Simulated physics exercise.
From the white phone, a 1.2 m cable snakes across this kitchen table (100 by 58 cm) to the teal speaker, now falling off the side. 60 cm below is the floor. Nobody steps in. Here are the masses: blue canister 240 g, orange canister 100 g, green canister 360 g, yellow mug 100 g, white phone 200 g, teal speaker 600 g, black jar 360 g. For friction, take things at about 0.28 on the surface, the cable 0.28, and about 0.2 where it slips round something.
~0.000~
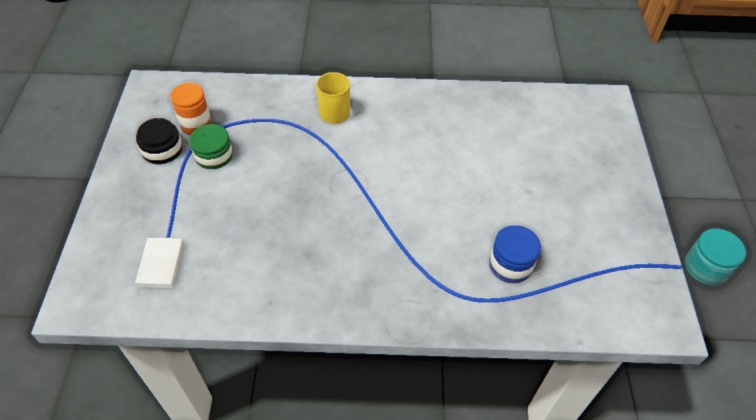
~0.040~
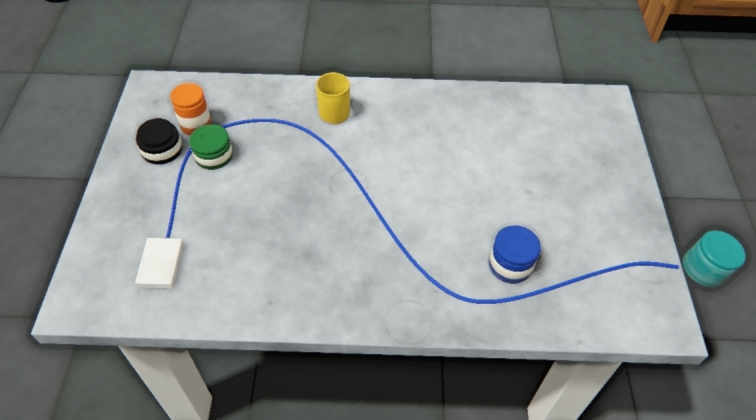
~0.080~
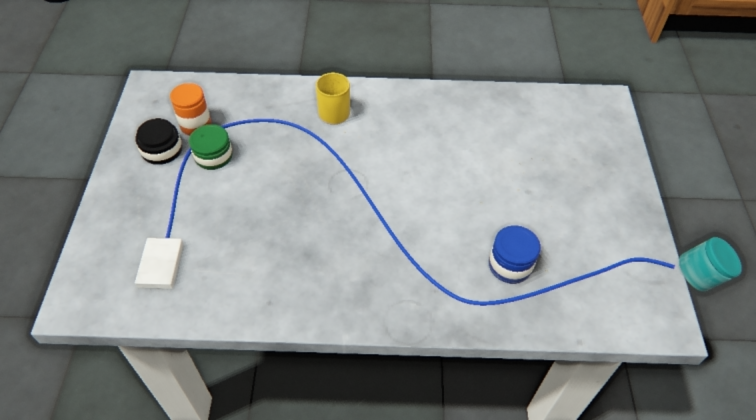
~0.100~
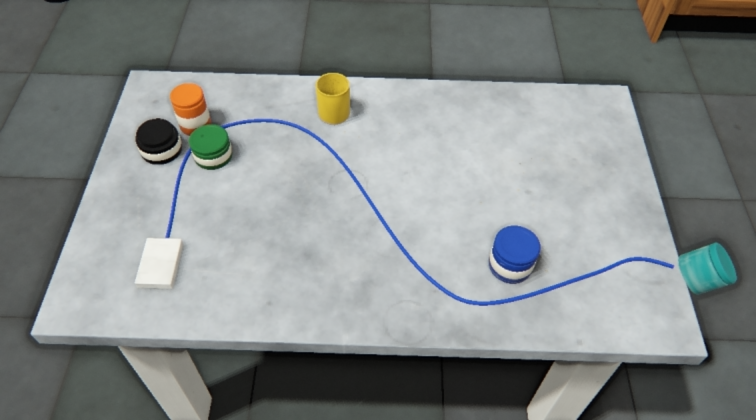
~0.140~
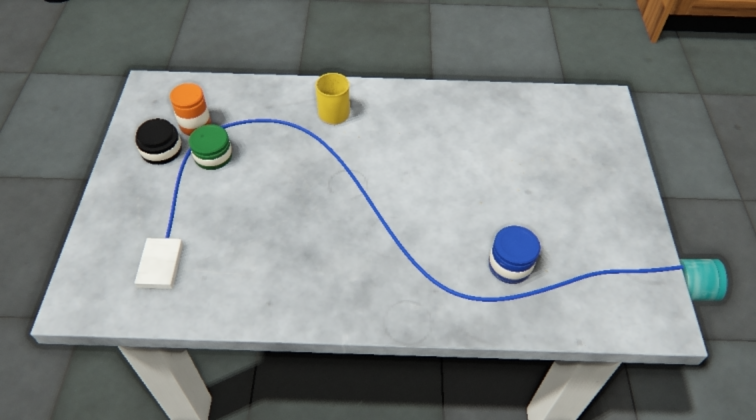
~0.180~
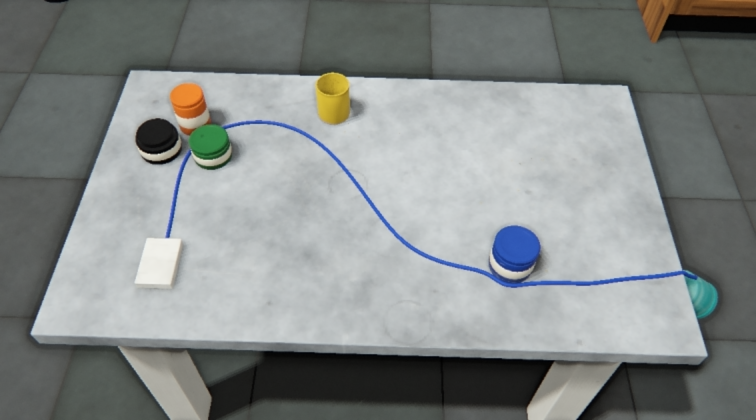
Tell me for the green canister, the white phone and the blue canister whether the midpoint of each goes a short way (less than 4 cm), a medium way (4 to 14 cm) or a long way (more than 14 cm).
Green canister: Large shift. White phone: Large shift. Blue canister: Medium shift.
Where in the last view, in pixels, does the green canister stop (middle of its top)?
(270, 256).
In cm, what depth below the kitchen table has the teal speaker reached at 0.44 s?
I'd put it at about 55 centimetres under.
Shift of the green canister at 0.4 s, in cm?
16 centimetres or so.
At 0.4 s, the cable's tail end at (210, 193); green canister 15 cm off its start, white phone 11 cm off its start, blue canister 8 cm off its start.
At 0.7 s, the cable's tail end at (317, 152); white phone 34 cm off its start, green canister 27 cm off its start, blue canister 10 cm off its start.
At 0.9 s, the cable's tail end at (419, 136); white phone 46 cm off its start at (404, 145), green canister 28 cm off its start at (270, 256), blue canister 10 cm off its start at (541, 196).
At 1.2 s, the cable's tail end at (422, 136); white phone 47 cm off its start, green canister 28 cm off its start, blue canister 10 cm off its start.
At 2.4 s, the cable's tail end at (422, 136); white phone 47 cm off its start at (407, 145), green canister 28 cm off its start at (270, 256), blue canister 10 cm off its start at (541, 196), teal speaker over the edge.
